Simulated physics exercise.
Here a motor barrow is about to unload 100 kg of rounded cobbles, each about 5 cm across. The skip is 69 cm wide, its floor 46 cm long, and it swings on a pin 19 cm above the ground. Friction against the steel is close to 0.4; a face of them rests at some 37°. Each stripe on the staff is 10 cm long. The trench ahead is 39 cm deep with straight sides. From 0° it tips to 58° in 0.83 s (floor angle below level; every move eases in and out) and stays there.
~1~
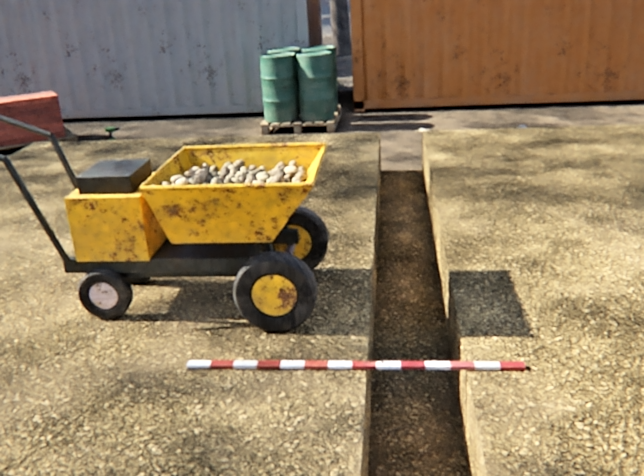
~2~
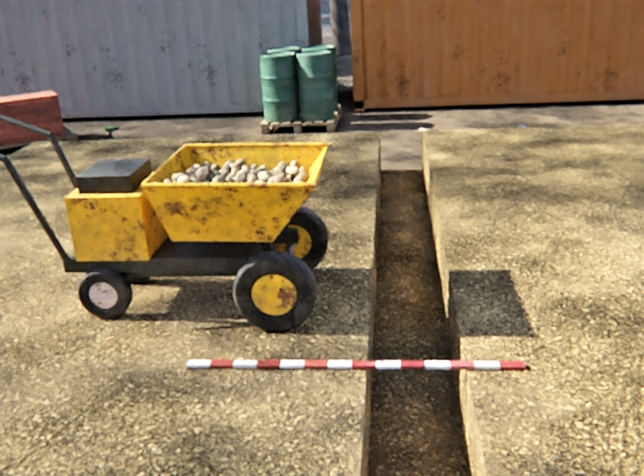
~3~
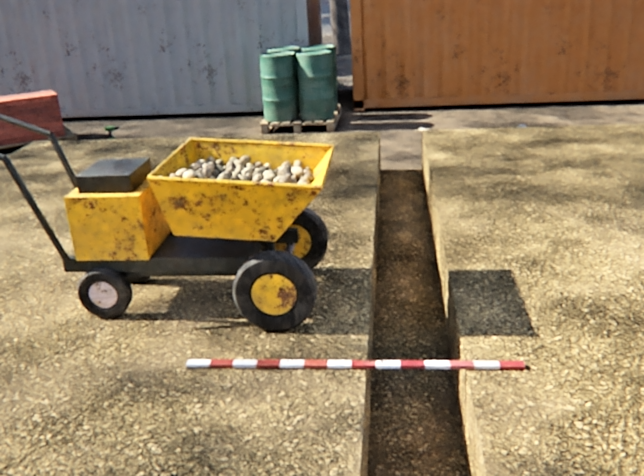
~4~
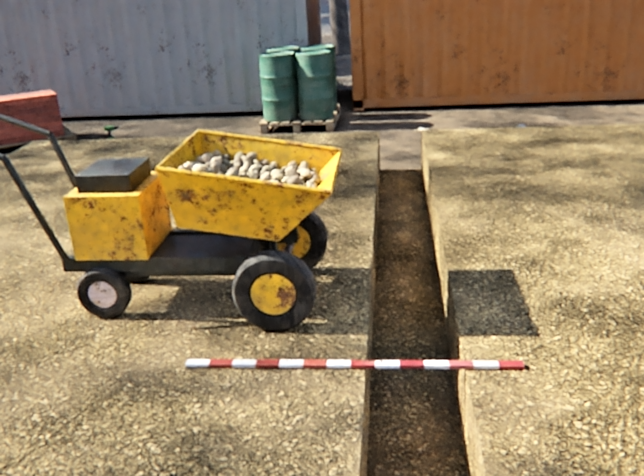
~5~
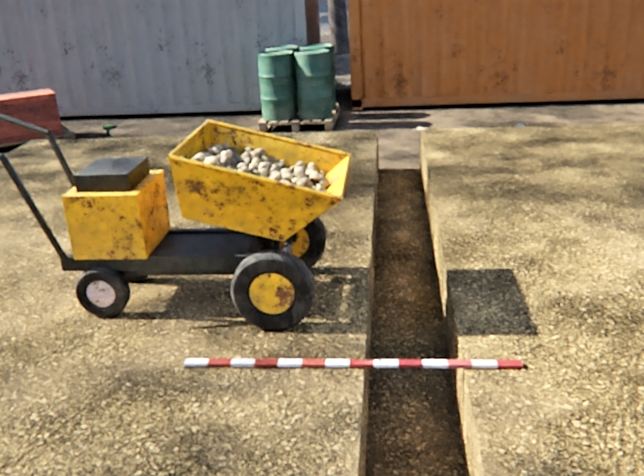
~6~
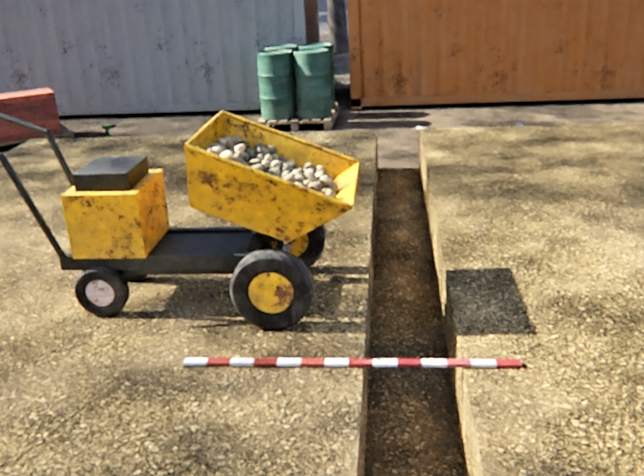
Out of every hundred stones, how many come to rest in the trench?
About 50 per cent.
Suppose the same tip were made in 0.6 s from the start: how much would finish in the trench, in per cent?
In that case some 45 per cent.
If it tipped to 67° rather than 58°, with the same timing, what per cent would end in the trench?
Then about 80 per cent.
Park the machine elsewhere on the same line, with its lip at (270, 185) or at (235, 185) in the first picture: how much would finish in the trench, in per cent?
First some 55, then 40 per cent.
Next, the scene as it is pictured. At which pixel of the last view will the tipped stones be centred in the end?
Their middle is at about (427, 358).
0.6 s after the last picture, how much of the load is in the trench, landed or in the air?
Some 10 per cent.
Then, 0.3 s after the last picture the floor is at 49°, 100 % in the skip; the foremost stones are at (364, 227).
Then, 0.6 s after the last picture the floor is at 58°, 92 % in the skip, 8 % in the trench; the foremost stones are at (434, 270).
Then, 0.9 s after the last picture the floor is at 58°, 60 % in the skip, 29 % in the trench, 10 % past the trench; the foremost stones are at (541, 309).
Then, 2.9 s after the last picture the floor is at 58°, 39 % in the skip, 50 % in the trench, 11 % past the trench; the foremost stones are past the picture's edge.
